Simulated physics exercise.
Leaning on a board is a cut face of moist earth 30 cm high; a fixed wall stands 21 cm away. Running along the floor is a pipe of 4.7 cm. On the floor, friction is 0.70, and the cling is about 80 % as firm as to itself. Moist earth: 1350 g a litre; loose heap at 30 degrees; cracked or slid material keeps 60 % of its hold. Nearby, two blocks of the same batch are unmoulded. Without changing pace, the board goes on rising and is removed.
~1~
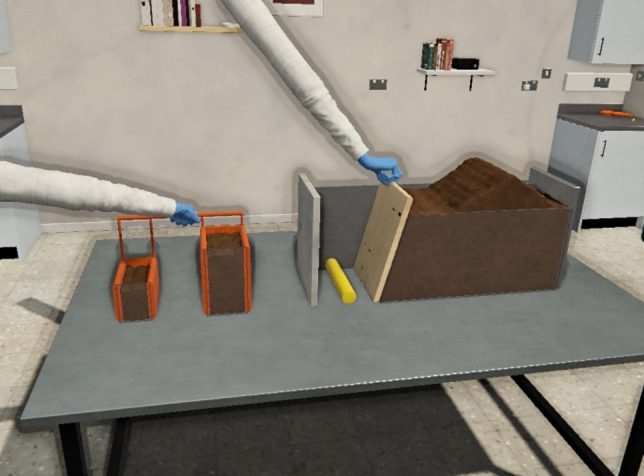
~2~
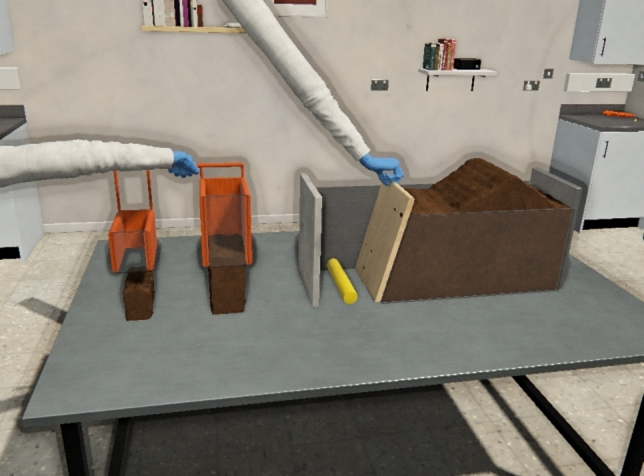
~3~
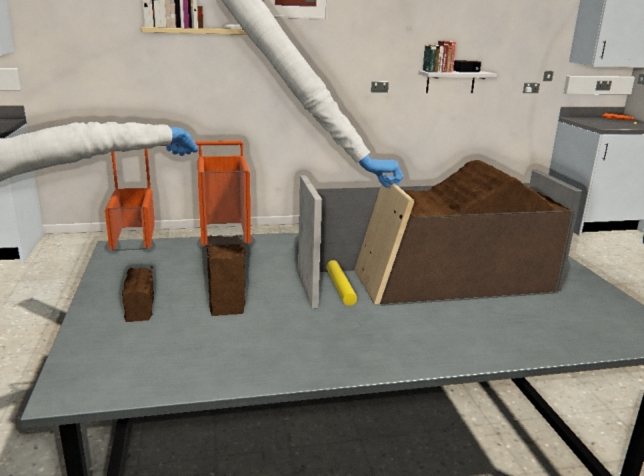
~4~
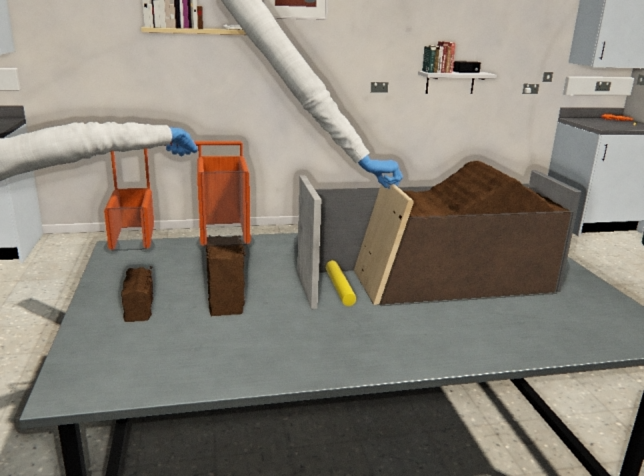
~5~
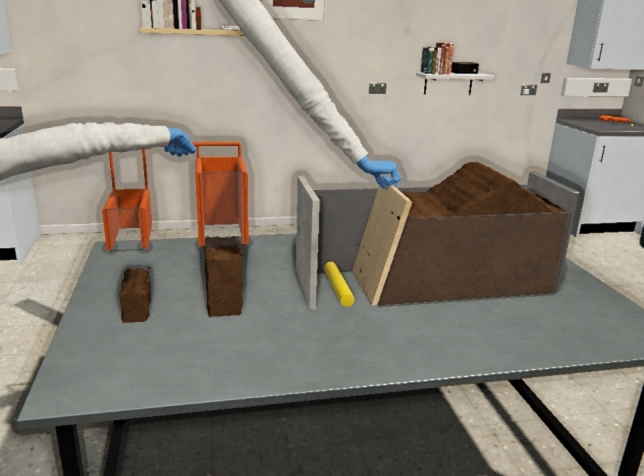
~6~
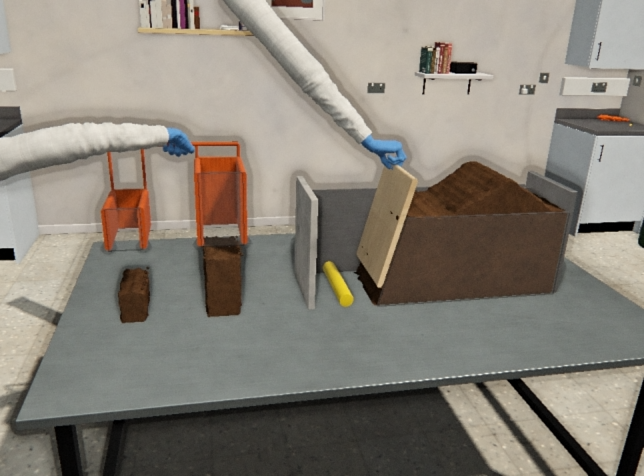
Gloved hands lift orange moulds off two earth blocks, then raise a leaning wooden board slightly.
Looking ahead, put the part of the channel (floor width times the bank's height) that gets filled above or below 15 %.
Answer: Failing to reach 15 in a hundred.
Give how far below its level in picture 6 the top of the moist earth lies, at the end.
Roughly 0.0 cm.
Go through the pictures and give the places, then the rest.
In the first frame, top of the board at (409, 214), not yet moved; crest of the moist earth at (508, 180); block heights 10 cm, 20 cm (left to right).
In the second frame, top of the board at (410, 214), not yet moved; crest of the moist earth at (510, 180); block heights 10 cm, 20 cm (left to right).
In the third frame, top of the board at (410, 216), not yet moved; crest of the moist earth at (510, 182); block heights 10 cm, 20 cm (left to right).
In the fourth frame, top of the board at (409, 217), not yet moved; crest of the moist earth at (509, 183); block heights 10 cm, 20 cm (left to right).
In the fifth frame, top of the board at (408, 218), not yet moved; crest of the moist earth at (507, 184); block heights 10 cm, 20 cm (left to right).
In the sixth frame, top of the board at (413, 196), moved 7.1 cm; crest of the moist earth at (506, 183); block heights 10 cm, 20 cm (left to right).
Last picture + 0.21 s, the face still stands, with nothing on top of the pipe; the channel is 0 % full.
Last picture + 0.45 s, the face still stands, with nothing on top of the pipe; the channel is 0 % full.
Last picture + 0.69 s, the face still stands, with nothing on top of the pipe; the channel is 0 % full.
Last picture + 0.93 s, the face still stands, with nothing on top of the pipe; the channel is 0 % full.
Last picture + 0.97 s, the face still stands, with nothing on top of the pipe; the channel is 0 % full.
